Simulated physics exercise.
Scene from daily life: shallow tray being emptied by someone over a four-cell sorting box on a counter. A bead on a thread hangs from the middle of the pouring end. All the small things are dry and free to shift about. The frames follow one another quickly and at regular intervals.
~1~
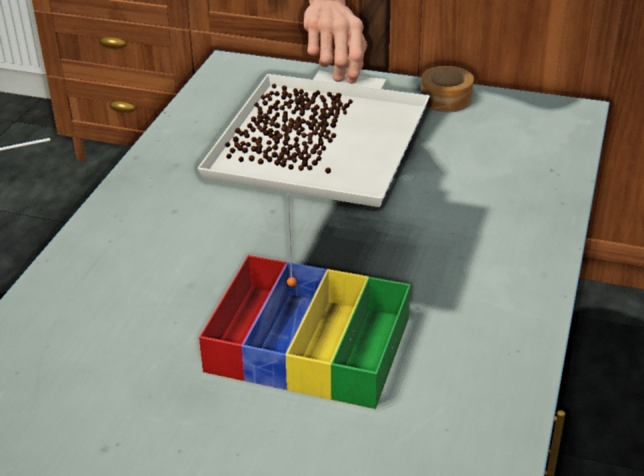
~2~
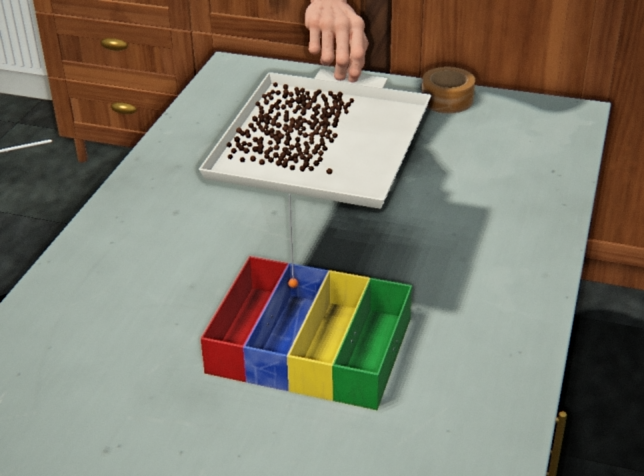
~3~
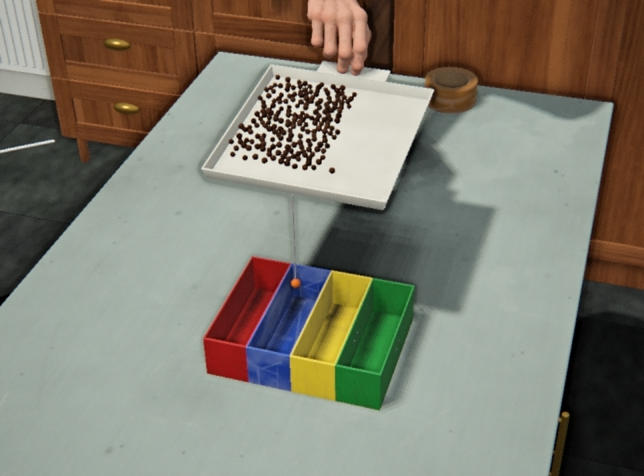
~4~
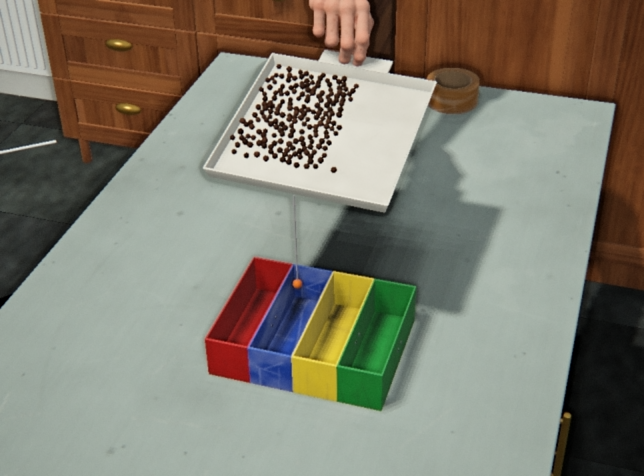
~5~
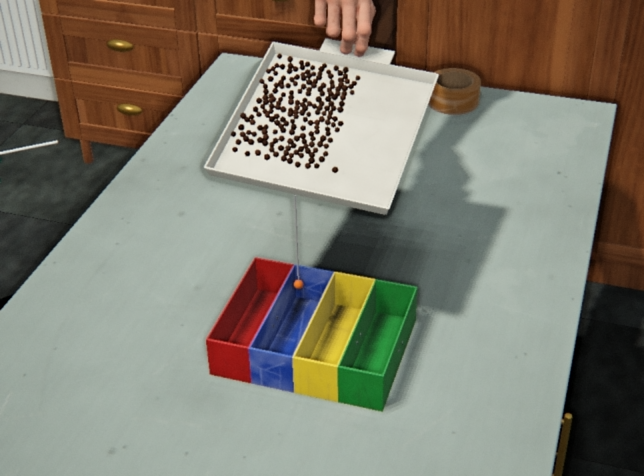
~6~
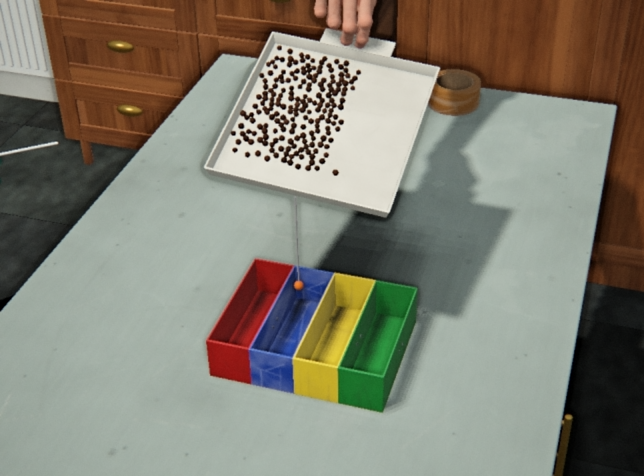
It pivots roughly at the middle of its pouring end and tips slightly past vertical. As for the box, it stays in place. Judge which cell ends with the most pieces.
The green cell ends with the most.
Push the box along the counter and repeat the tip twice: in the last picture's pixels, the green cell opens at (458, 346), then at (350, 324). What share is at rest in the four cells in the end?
You'd see around 90 per cent and then around 60 per cent.
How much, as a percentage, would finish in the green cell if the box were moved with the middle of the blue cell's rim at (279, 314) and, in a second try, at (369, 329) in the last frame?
About 60 per cent, then about 0 per cent.
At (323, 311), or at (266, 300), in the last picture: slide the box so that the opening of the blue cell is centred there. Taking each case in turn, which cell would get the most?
Run one gives the yellow one; run two gives that green cell.
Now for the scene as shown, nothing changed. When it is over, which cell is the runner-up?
That yellow cell.
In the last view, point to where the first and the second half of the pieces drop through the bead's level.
Early half: (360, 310); late half: (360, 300).
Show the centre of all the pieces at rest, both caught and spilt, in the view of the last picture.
Once it all stops, the middle lies near (358, 362).
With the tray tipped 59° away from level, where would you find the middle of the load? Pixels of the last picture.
I'd put the middle close to (335, 200).
Just after the last frame, tray tipped steeply; the larger part on the tray; about a tenth in the yellow cell; just a few in the green cell; just a few in the blue cell; about a tenth falling or outside the box.
A moment on, tray tipped right over; roughly a quarter on the tray; roughly a quarter in the green cell; roughly a quarter in the yellow cell; about a tenth in the blue cell; just a few in the red cell; roughly a third falling or outside the box.
Further on, tray tipped past a quarter turn; roughly half in the green cell; roughly a third in the yellow cell; about a tenth in the blue cell; just a few in the red cell; about a tenth falling or outside the box.
When it is over, tray tipped past a quarter turn; roughly half in the green cell; roughly a third in the yellow cell; about a tenth in the blue cell; just a few in the red cell; about a tenth outside the box.
